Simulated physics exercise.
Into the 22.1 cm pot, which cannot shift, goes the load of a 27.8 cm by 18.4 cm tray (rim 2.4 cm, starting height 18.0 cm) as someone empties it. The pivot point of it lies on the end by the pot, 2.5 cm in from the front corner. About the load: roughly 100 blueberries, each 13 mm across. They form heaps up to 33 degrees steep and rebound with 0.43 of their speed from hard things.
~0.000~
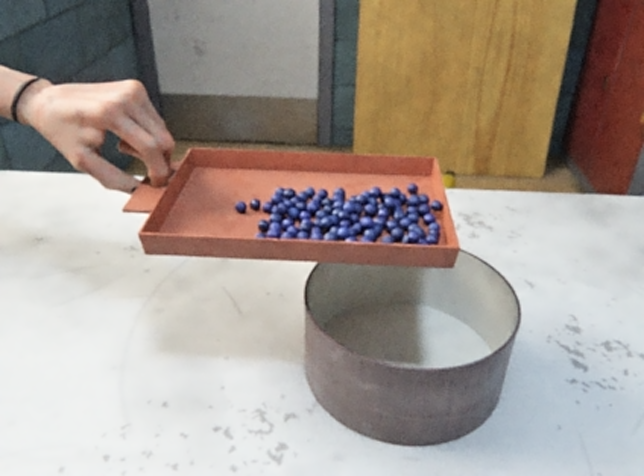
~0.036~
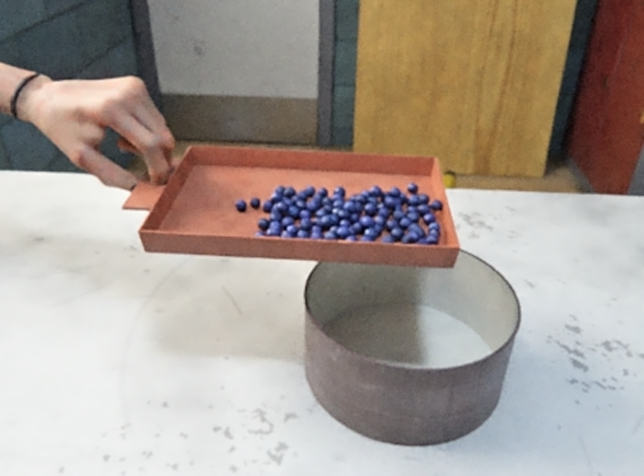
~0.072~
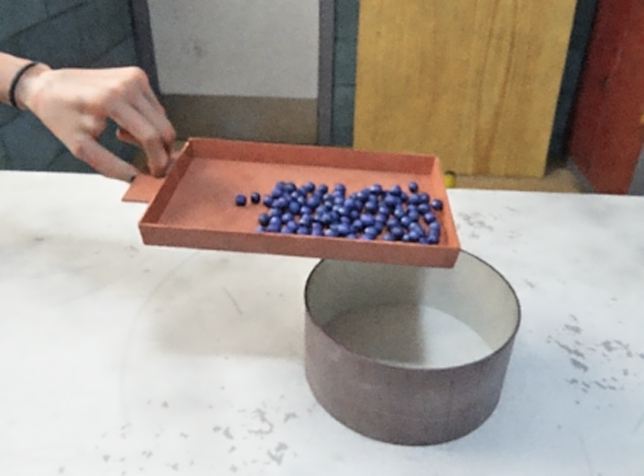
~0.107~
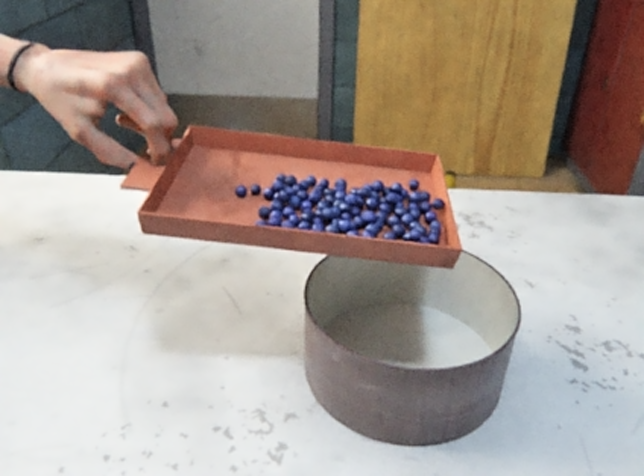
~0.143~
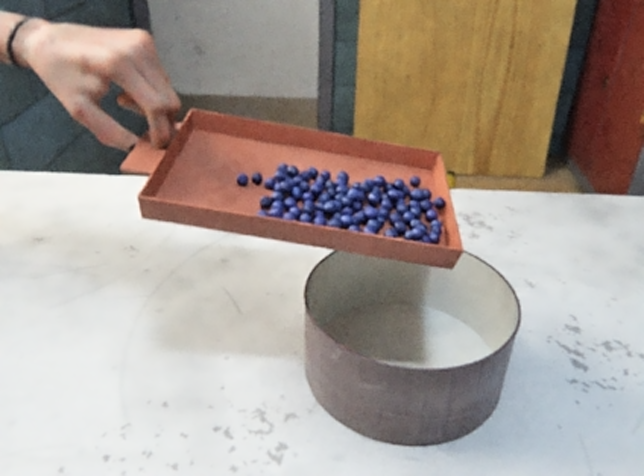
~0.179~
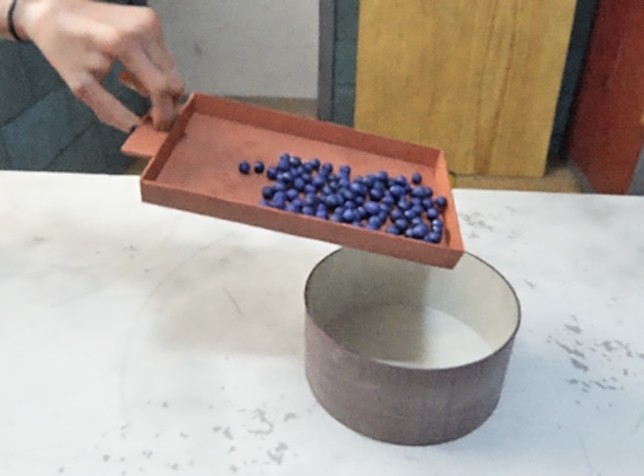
Hand raising the left end of a reddish-brown tray of blueberries, tilting it gradually down to the right above a round pot.
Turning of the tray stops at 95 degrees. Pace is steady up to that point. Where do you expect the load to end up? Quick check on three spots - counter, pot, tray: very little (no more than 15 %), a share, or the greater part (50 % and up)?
Counter - a share; pot - the greater part; tray - very little.
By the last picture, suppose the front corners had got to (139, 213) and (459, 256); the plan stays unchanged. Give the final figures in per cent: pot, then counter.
Per cent by place - pot 30, counter 65.
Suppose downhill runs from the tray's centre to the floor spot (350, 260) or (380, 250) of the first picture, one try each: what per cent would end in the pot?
Around 45 % for the first direction, around 30 % for the second.
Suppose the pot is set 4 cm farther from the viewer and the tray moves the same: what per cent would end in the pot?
About 15 %.
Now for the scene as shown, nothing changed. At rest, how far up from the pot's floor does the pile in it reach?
Some 2.5 cm above the floor.
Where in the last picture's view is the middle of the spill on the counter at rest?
Centre of spill: Around pixel (611, 440).
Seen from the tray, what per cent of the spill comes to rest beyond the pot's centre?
About 100 per cent.
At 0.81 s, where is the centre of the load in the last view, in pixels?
Approximately (458, 190) in the final picture.
After 0.56 s, tilt 53 degrees; the tray holds 100 %, the pot 0 %.
Then, at 0.81 s, tilt 79 degrees; the tray holds 95 %, the pot 0 %.
After 1.17 s, tilt 95 degrees; the tray holds 20 %, the pot 30 %.
By 2.1 s all is still; counter 40 %, pot 60 %, tray 5 %.
